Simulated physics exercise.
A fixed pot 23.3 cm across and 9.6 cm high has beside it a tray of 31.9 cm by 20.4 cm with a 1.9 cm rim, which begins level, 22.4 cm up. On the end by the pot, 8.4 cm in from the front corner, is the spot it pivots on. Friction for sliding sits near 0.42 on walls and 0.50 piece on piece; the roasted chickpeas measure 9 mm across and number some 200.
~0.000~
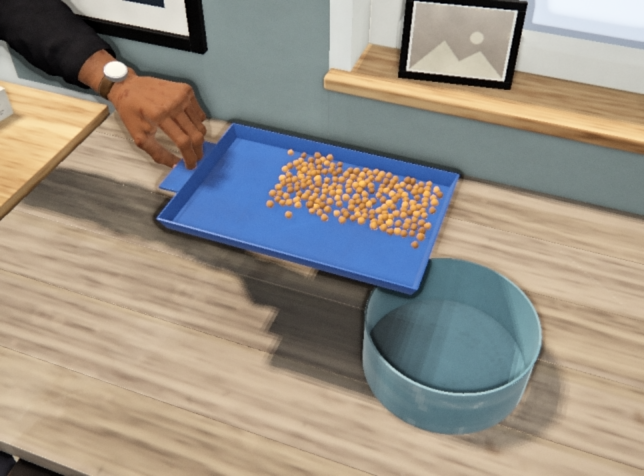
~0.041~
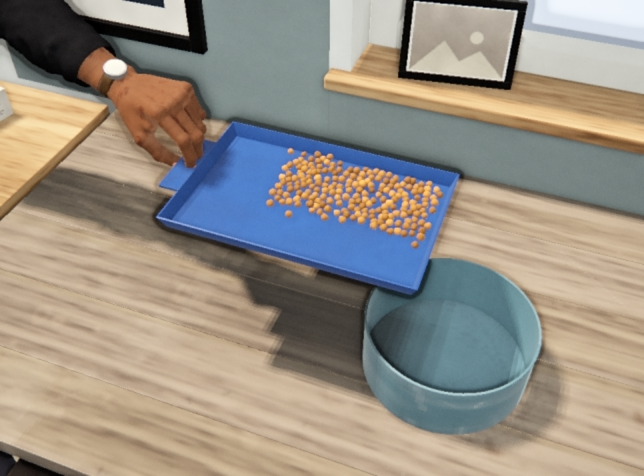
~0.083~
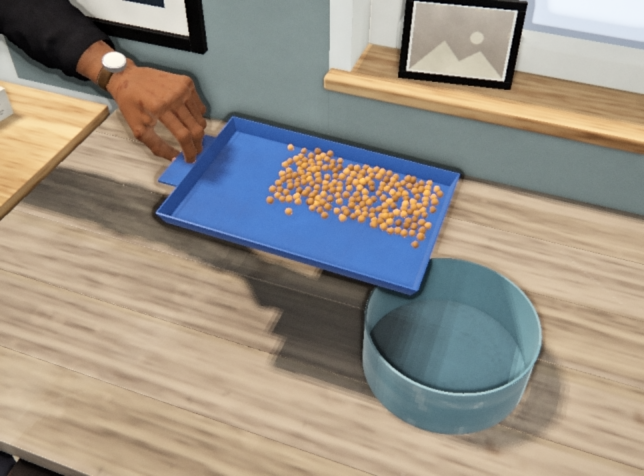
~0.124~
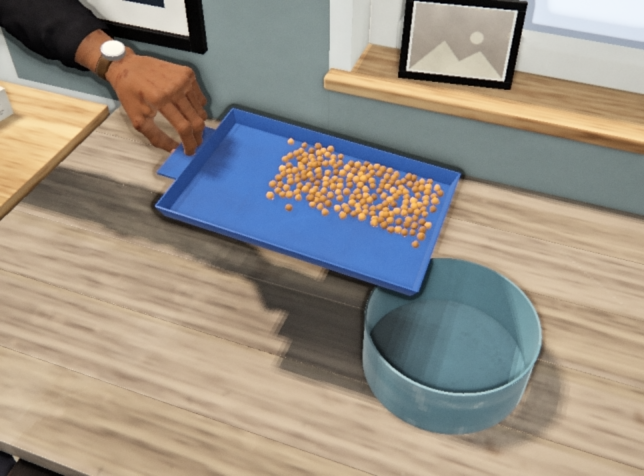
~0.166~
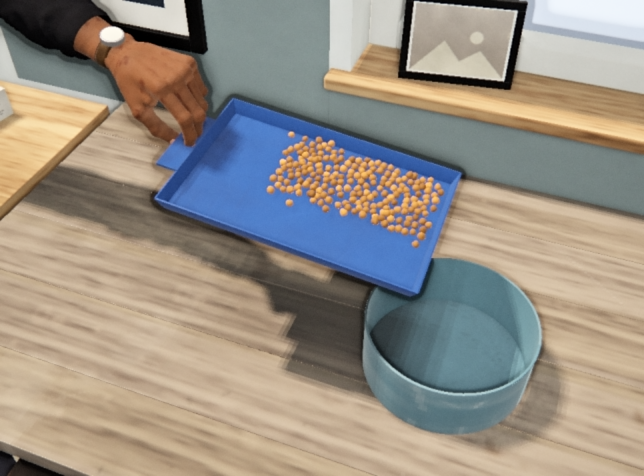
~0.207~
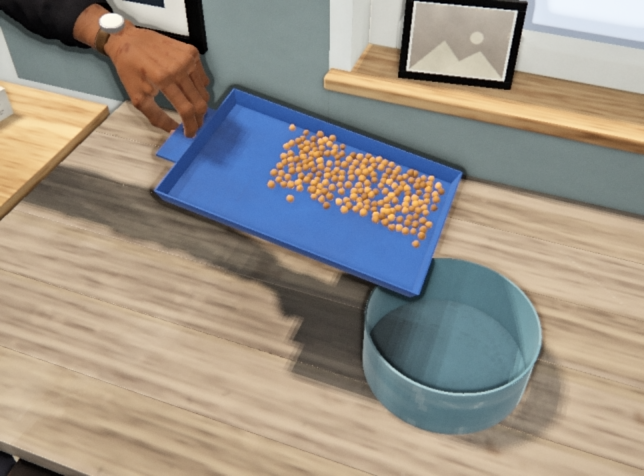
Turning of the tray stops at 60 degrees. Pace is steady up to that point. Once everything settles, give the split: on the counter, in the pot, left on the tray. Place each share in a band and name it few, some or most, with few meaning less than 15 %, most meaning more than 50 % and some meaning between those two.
In the end: Counter few, pot few, left on the tray most.
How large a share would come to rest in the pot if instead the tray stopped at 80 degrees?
That would give about 95 per cent.
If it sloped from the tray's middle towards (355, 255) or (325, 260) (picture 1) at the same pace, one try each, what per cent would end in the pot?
About 10 per cent on the first try and 10 per cent on the second.
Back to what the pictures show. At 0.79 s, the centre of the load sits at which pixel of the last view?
Near pixel (421, 222).
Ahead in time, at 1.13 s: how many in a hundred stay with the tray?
Load share: Around 95%.
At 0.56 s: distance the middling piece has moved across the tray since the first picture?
Roughly 4 cm.
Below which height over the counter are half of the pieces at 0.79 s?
The halfway line is at about 26 cm.
Then, at 0.56 s, tilt 35 degrees; the tray holds 100 %, the pot 0 %.
Then, at 0.79 s, tilt 51 degrees; the tray holds 100 %, the pot 0 %.
After 1.13 s, tilt 60 degrees; the tray holds 95 %, the pot 5 %.
By 1.8 s all is still; counter 0 %, pot 5 %, tray 95 %.
